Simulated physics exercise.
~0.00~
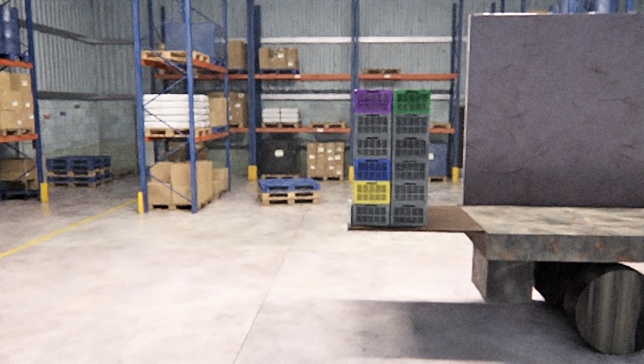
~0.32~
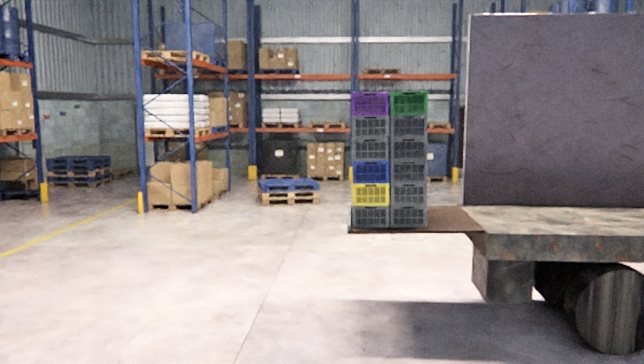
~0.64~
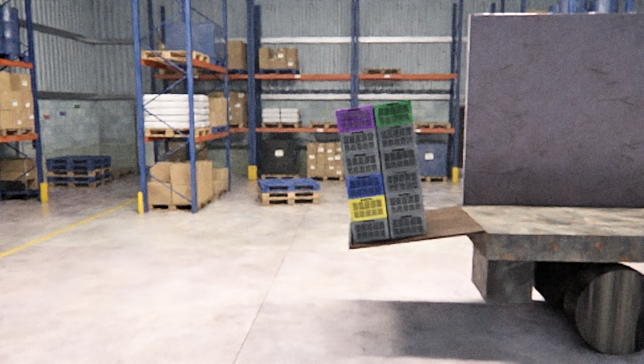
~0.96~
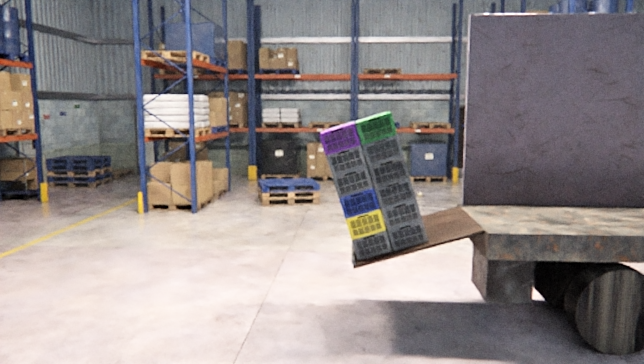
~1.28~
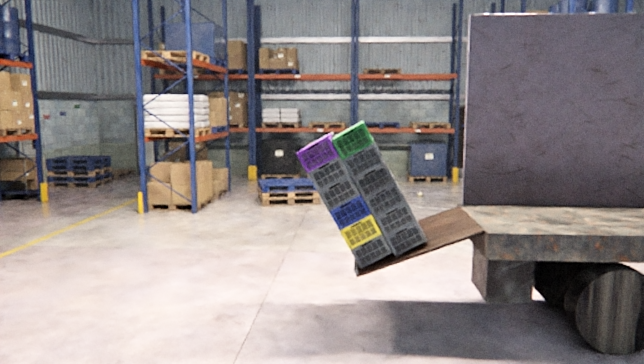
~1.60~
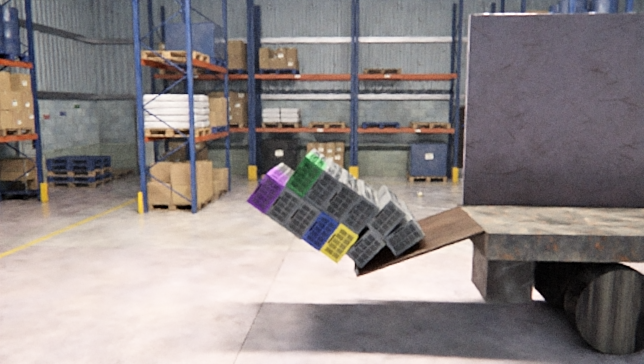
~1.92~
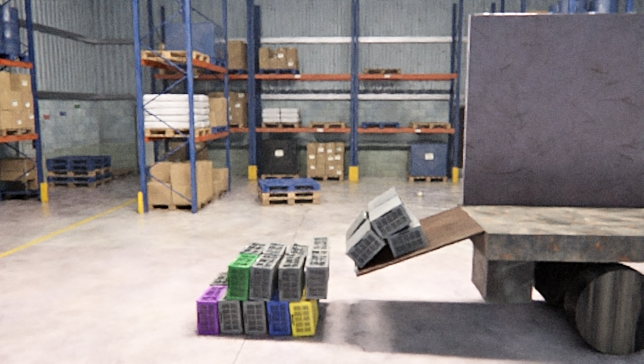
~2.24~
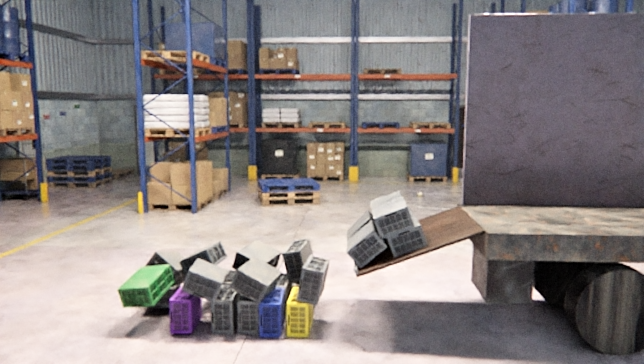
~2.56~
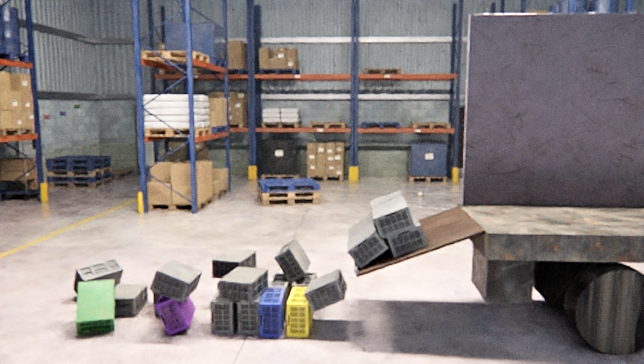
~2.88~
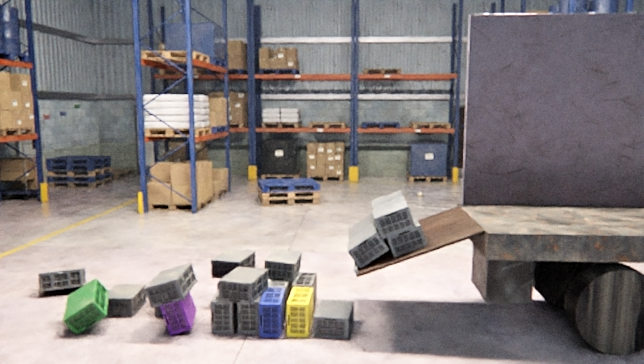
Stacked crates tip off a sinking platform and scatter across the floor, leaving some behind.
